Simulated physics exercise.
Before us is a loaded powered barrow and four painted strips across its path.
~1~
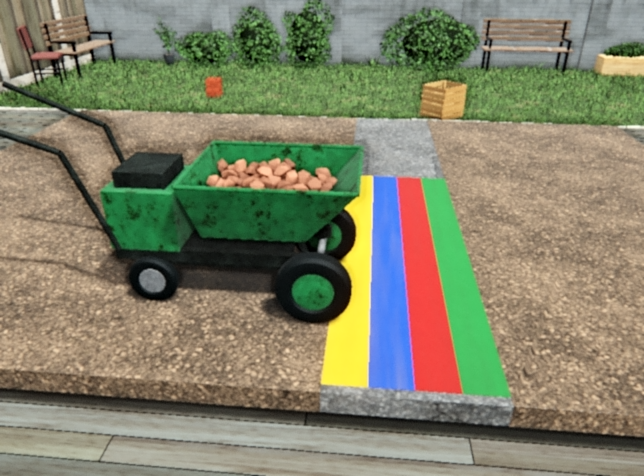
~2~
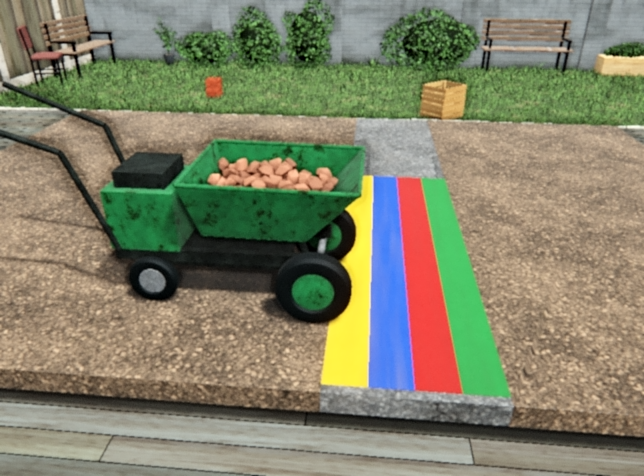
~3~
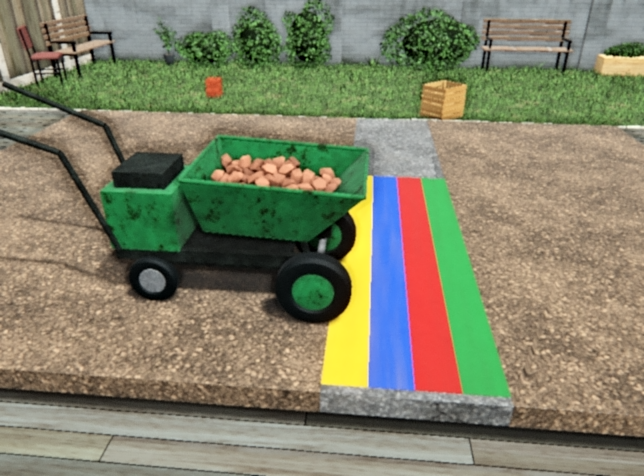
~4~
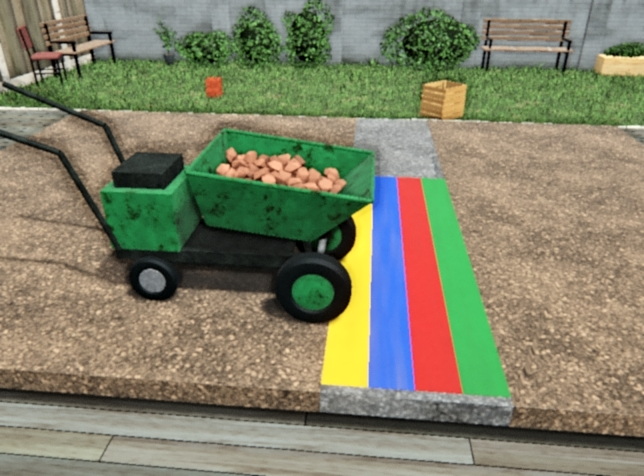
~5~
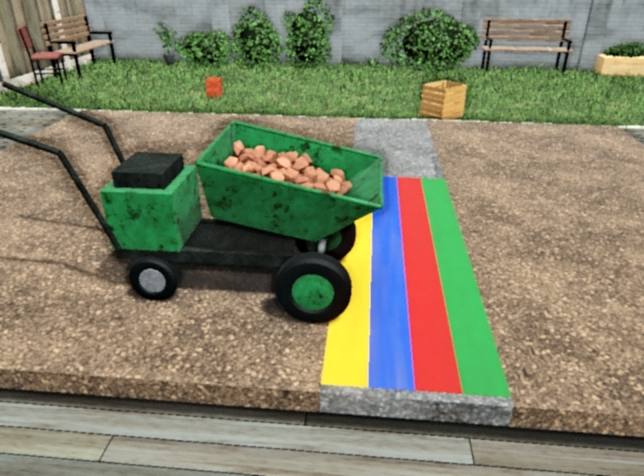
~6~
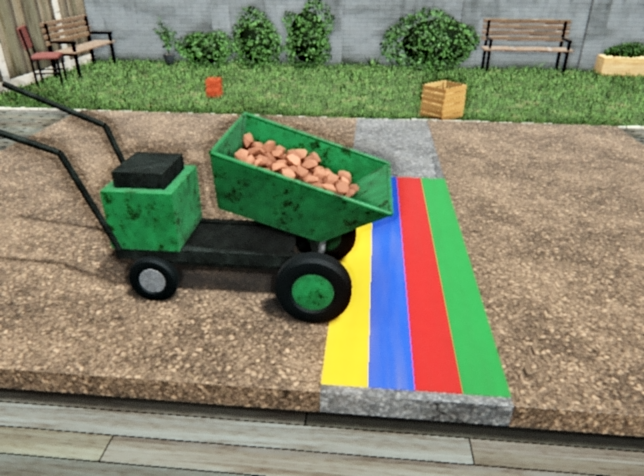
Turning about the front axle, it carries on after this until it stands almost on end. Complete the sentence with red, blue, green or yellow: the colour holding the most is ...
The colour holding the most is green.
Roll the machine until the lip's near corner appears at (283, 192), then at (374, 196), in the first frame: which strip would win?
First that blue strip, then that green strip.
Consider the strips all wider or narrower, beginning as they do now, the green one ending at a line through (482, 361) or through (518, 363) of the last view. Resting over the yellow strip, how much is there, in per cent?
The first gives around 0 per cent, the second around 0 per cent.
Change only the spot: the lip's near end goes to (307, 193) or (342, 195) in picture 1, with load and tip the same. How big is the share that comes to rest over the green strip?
Estimates, in order: 20 % then 30 %.
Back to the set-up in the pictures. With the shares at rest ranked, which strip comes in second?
The strip in red is second.
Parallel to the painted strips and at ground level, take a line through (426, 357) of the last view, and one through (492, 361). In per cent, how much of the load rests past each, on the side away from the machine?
Around 70 per cent for the first, and 30 per cent for the second.
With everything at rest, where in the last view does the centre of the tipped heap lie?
(463, 294).
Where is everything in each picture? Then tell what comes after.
In the first picture, lip of the skip at (358, 195), level; top of the load at (264, 184), lumps of rubble; yellow strip at (347, 347); blue strip at (390, 350); red strip at (433, 353); green strip at (477, 356).
In the second picture, lip of the skip at (359, 196), level; top of the load at (265, 183).
In the third picture, lip of the skip at (364, 198), tipped barely; top of the load at (259, 182).
In the fourth picture, lip of the skip at (372, 202), tipped a little; top of the load at (250, 177).
In the fifth picture, lip of the skip at (381, 207), tipped a little; top of the load at (258, 172).
In the sixth picture, lip of the skip at (391, 214), tipped clearly; top of the load at (254, 165); yellow strip at (347, 347); blue strip at (390, 350); red strip at (433, 353); green strip at (477, 356).
Soon after the last picture, skip tipped steeply; all in the skip.
A little later, skip tipped right over; about two thirds in the skip; a small part over the red strip; about a quarter over the green strip; a stray few off the paint.
Later still, skip tipped right over; about a quarter in the skip; a stray few over the blue strip; about a quarter over the red strip; about a third over the green strip; about a quarter off the paint.
At rest, skip tipped right over; about a quarter in the skip; none over the yellow strip; a stray few over the blue strip; about a quarter over the red strip; about a third over the green strip; about a quarter off the paint.
